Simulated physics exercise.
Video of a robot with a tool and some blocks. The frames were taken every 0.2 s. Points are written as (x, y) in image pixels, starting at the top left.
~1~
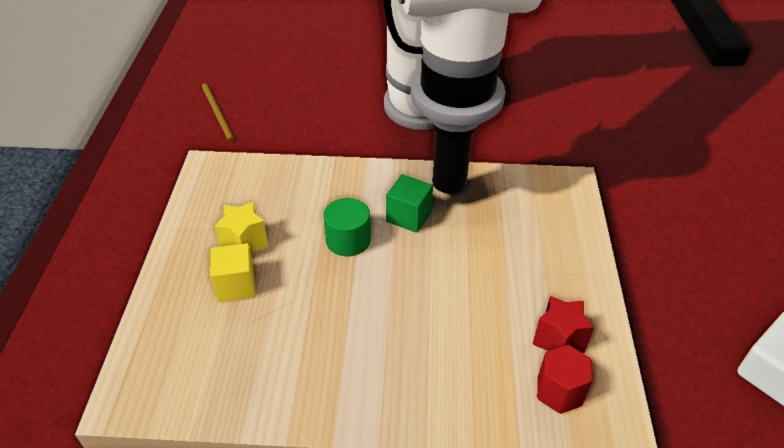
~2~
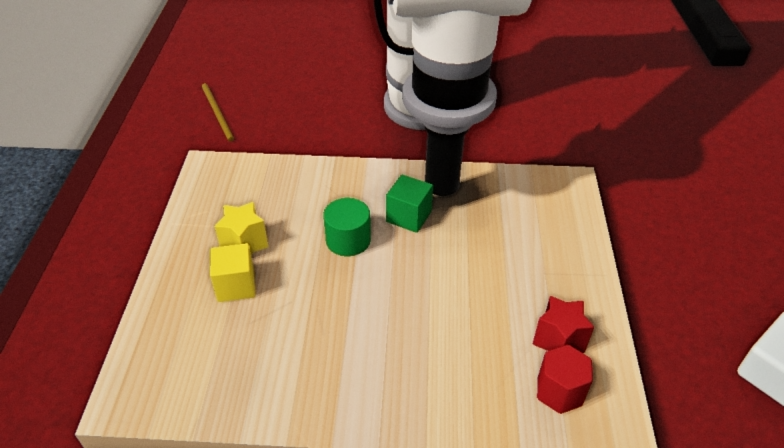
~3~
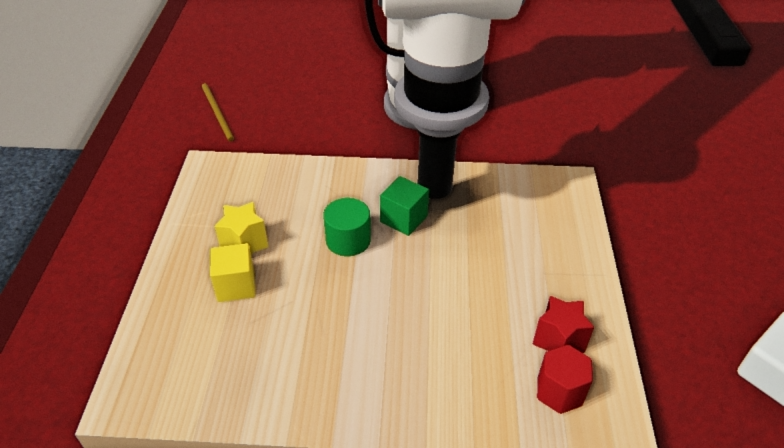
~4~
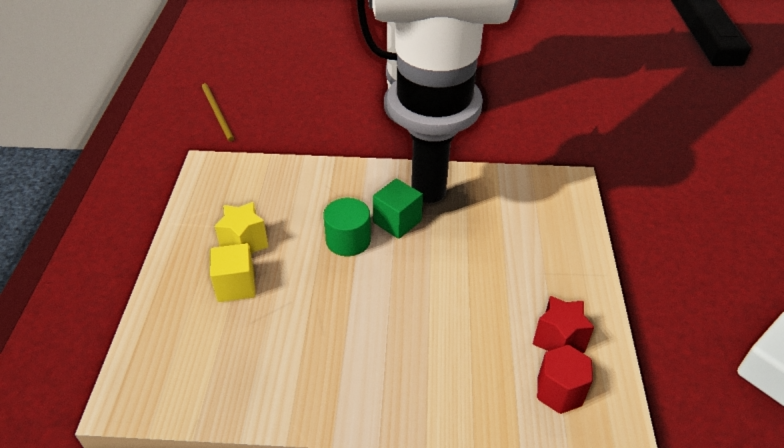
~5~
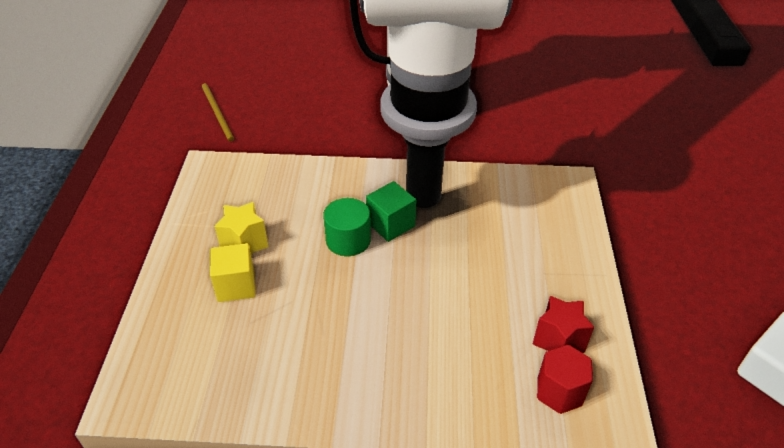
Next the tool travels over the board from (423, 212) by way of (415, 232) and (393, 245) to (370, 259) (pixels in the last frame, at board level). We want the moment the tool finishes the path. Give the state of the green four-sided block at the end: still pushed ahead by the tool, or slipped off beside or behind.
Carried ahead at the end.
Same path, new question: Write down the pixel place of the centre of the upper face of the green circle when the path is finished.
The centre of its top face lies at (290, 219).
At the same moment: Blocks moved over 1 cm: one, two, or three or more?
Once the path ends, two blocks will have shifted.
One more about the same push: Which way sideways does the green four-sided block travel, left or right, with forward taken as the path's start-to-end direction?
It moves right.
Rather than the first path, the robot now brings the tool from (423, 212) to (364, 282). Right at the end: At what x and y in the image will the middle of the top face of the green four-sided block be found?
I expect it at (338, 231).
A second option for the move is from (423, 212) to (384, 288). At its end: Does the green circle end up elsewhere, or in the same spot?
By the last moment of the path, the green circle has shifted.
What follows on the original path. Halfway along, tool (404, 223); green circle (323, 217); green four-sided block (366, 215), turned 40° clockwise.
At the end, tool (369, 243); green circle (290, 219); green four-sided block (329, 231), turned 55° clockwise.
